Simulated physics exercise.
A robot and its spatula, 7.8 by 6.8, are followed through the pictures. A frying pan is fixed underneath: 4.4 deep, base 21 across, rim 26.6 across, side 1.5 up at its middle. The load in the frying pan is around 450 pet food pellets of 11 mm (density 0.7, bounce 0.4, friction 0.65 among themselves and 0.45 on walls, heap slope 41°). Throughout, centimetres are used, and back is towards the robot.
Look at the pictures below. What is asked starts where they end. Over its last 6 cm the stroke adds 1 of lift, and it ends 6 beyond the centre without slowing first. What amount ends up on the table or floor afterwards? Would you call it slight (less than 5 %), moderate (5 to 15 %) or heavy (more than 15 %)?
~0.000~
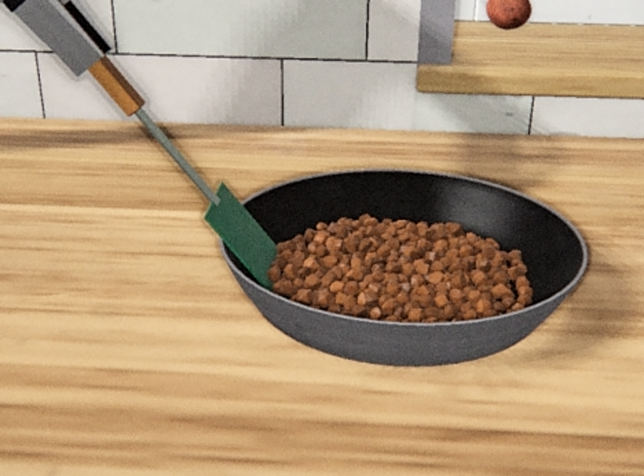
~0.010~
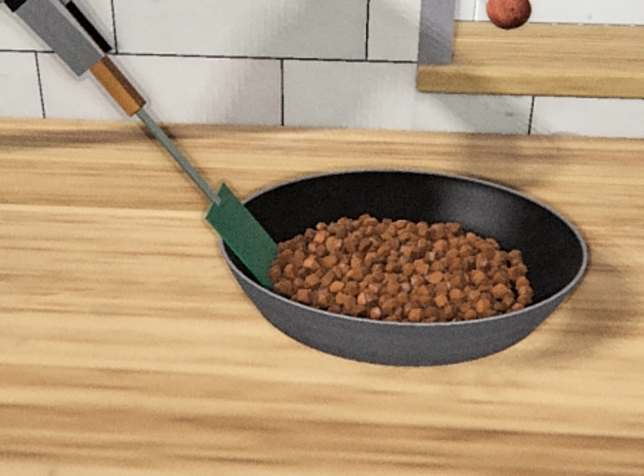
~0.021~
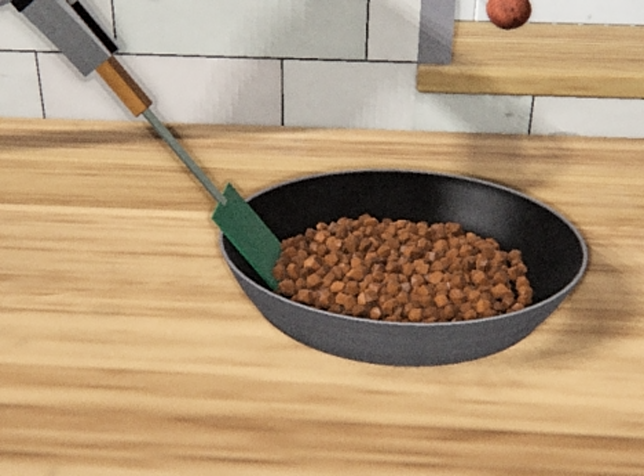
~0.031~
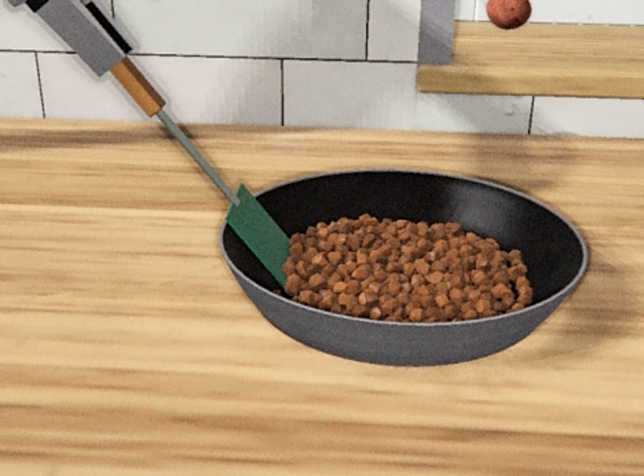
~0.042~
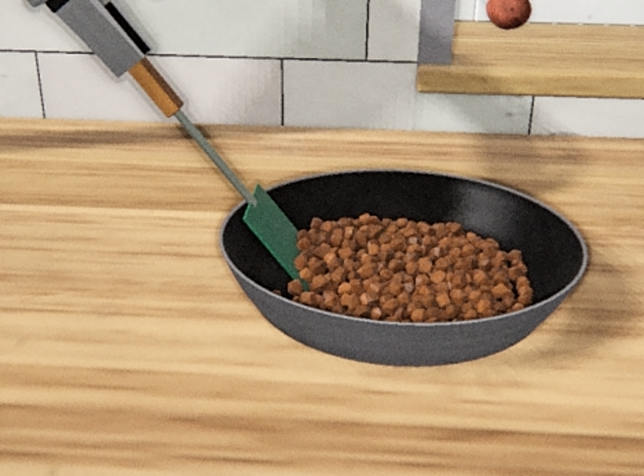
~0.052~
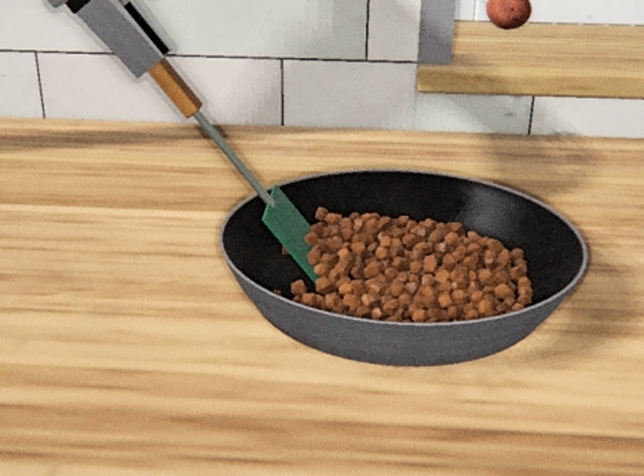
I would call it moderate, 5 to 15 %.
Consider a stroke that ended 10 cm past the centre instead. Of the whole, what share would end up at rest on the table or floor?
With that change, I'd expect about 25 per cent.
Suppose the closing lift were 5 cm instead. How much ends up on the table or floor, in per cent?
Roughly 15 per cent.
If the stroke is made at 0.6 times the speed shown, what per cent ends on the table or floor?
Roughly 0 percent ends on the table or floor.
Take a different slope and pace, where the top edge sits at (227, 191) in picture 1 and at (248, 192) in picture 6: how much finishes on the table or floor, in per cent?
Close to 0 in a hundred.
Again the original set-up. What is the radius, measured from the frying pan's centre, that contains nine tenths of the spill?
It comes out at close to 30 centimetres.
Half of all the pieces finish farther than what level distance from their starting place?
Some 4 centimetres.
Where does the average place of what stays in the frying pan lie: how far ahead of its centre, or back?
It rests close to 4.5 centimetres ahead of centre.
By 0.08 s, sloping 52°, highest piece 6 above the table; 447 in the frying pan.
By 0.10 s, sloping 52°, highest piece 7 above the table; 447 in the frying pan.
By 0.32 s, sloping 52°, highest piece 5 above the table; 414 in the frying pan, 30 on the table or floor, 3 on the blade or in flight.
By 1.37 s, sloping 52°, highest piece 5 above the table; 413 in the frying pan, 34 on the table or floor.
Final count, 413 in the frying pan, 34 on the table or floor. That is 8 % on the table or floor.
